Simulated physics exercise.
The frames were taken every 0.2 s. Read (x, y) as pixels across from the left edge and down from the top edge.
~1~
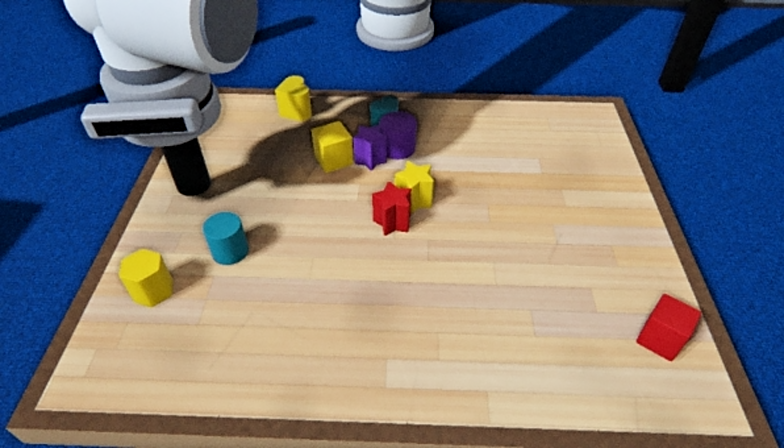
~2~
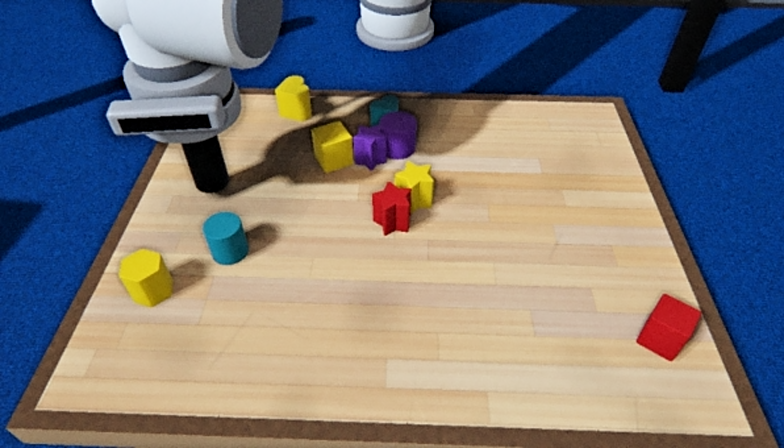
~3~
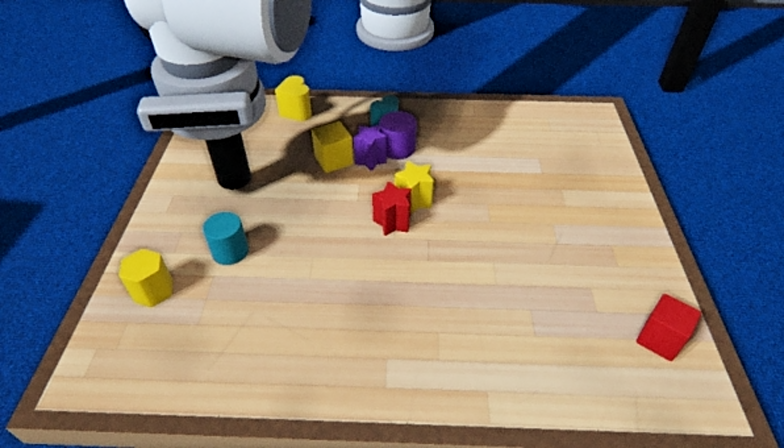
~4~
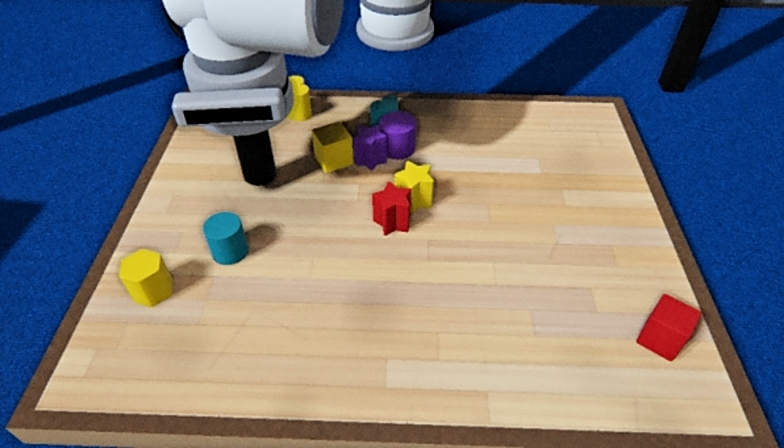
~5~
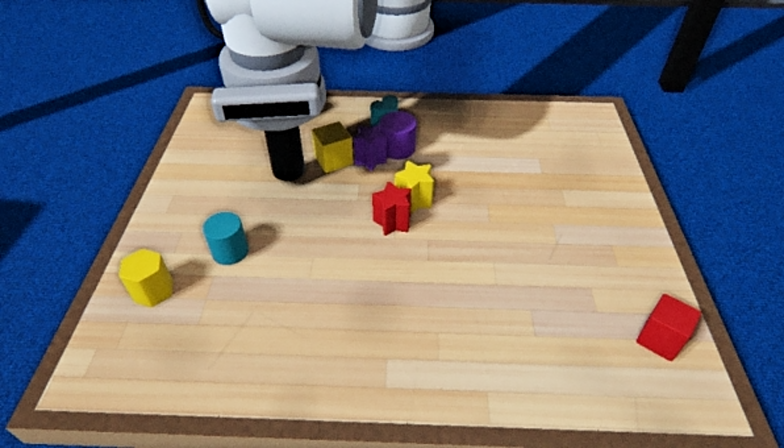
A white robot arm with a black rod moved steadily right across the upper left of a wooden board, ending beside the yellow square block, while the colorful blocks all stayed where they were.
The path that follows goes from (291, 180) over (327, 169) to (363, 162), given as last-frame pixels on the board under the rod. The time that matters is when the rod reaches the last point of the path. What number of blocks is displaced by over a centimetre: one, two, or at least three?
By the end, three or more blocks will have moved.
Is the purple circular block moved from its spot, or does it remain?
Put simply, it goes somewhere else.
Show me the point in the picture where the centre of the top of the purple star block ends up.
It is at (393, 128).
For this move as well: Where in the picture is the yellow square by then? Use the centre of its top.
It will end up at (358, 116).
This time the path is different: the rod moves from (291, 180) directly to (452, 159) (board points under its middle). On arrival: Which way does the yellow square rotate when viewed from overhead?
Looking down: Anticlockwise.
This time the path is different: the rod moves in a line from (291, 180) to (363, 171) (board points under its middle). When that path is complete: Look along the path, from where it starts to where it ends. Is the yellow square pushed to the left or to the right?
It shifts to the left.
What follows on the original path. Halfway along, rod at (326, 159); yellow square at (345, 126), turned 25° anticlockwise; purple star block at (374, 131), turned 15° clockwise; purple circular block at (405, 120).
At the end, rod at (363, 152); yellow square at (358, 116), turned 60° anticlockwise; purple star block at (393, 128), turned 15° clockwise; turquoise heart-shaped block not moved; purple circular block at (422, 117).
